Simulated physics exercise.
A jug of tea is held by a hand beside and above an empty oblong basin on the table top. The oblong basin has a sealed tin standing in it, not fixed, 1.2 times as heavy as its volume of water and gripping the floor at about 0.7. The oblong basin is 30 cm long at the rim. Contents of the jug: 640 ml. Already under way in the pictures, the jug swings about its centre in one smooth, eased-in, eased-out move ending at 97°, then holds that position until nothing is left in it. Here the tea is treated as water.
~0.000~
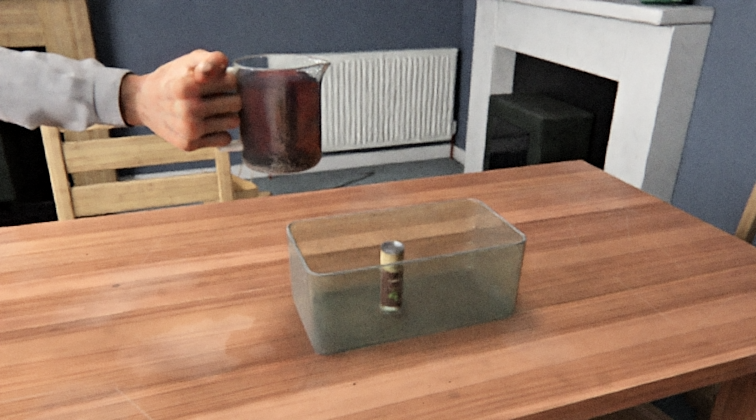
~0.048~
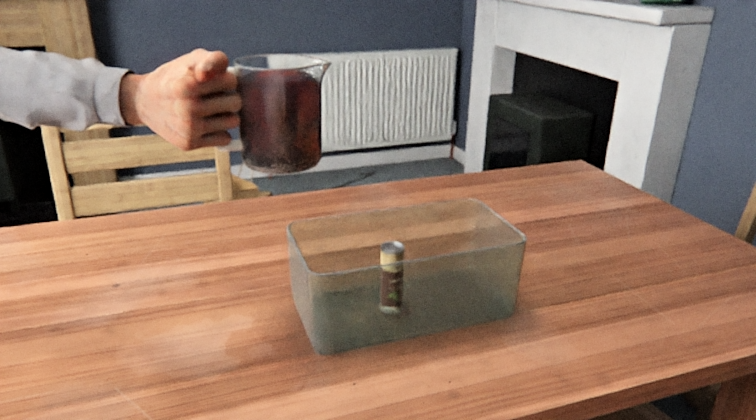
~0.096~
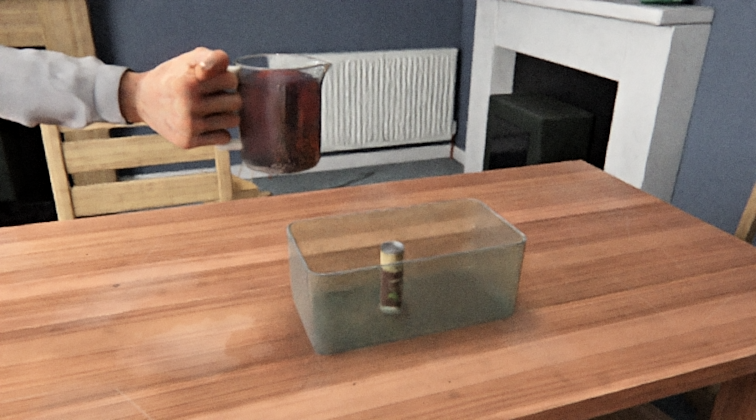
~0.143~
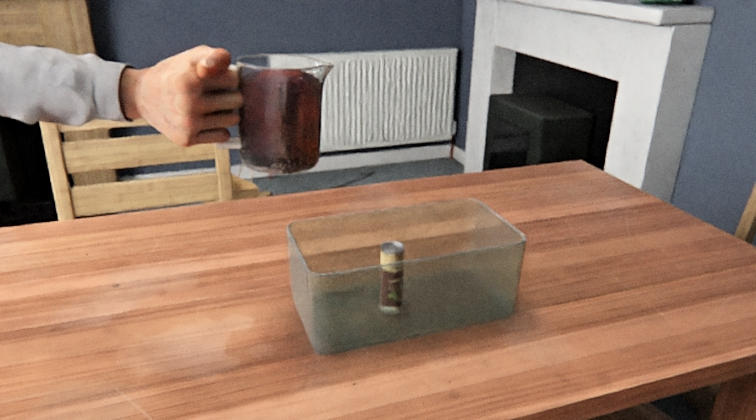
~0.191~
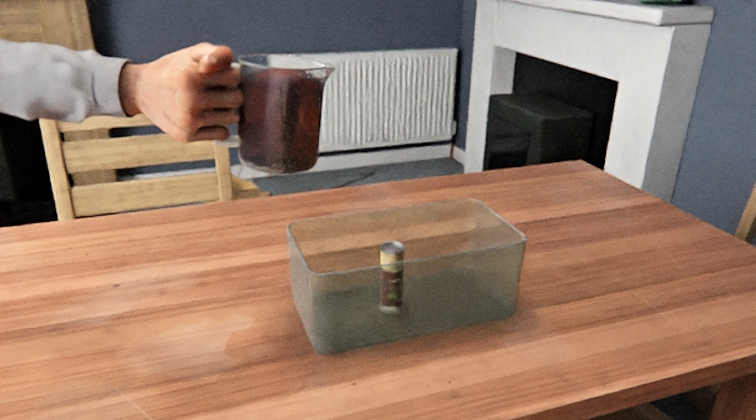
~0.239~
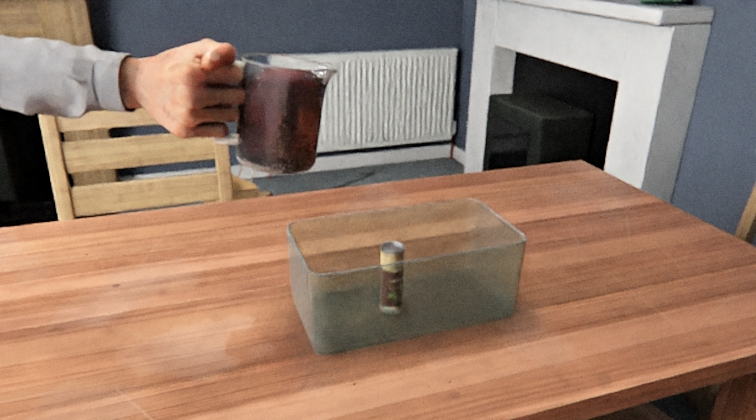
In a room with dark blue walls, a white radiator and a white fireplace, a wooden table is seen from slightly above by a still camera. A hand in a pale grey sleeve at the left holds a clear jug of dark reddish-brown tea above an oblong, see-through greenish basin with a small tin. The hand stays nearly level, then gently tilts the jug slightly to the right.
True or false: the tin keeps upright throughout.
True.
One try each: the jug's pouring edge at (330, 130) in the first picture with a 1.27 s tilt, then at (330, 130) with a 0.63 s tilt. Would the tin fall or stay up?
Try 1: Tipped over; try 2: Tipped over.
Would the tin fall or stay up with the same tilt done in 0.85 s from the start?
Result: Tin still standing.
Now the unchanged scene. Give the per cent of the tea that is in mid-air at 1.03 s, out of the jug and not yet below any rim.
Estimated airborne part: Roughly 24 per cent.
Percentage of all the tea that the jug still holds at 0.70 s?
I reckon about 88 in a hundred is still held.
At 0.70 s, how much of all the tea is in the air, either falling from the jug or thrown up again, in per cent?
Some 10 % is the figure.
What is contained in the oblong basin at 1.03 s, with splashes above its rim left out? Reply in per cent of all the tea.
Some 34 percent of the total.
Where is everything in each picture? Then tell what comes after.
Tilt 0°; pouring edge (331, 61); surface from (237, 79) to (317, 75); the oblong basin's rim runs from (297, 249) to (501, 219); the tin's top is at (392, 249), in the first picture.
Tilt 0°; pouring edge (331, 61); surface from (237, 79) to (317, 75), in the second picture.
Tilt 1°; pouring edge (332, 62); surface from (238, 79) to (318, 75), in the third picture.
Tilt 3°; pouring edge (333, 64); surface from (239, 79) to (319, 76), in the fourth picture.
Tilt 5°; pouring edge (335, 66); surface from (240, 79) to (321, 76), in the fifth picture.
Tilt 8°; pouring edge (337, 69); surface from (242, 80) to (323, 76), in the sixth picture.
After 0.70 s the tilt is 56° and 88 per cent is still to pour; the tin stands where it began.
After 1.03 s the tilt is 89° and 43 per cent is still to pour; the tin stands where it began.
After 1.39 s the tilt is 97° and 8 per cent is still to pour; the tin stands where it began.
After 1.77 s the tilt is 97° and 1 per cent is still to pour; the tin stands where it began.
In the end the tin stands where it began.
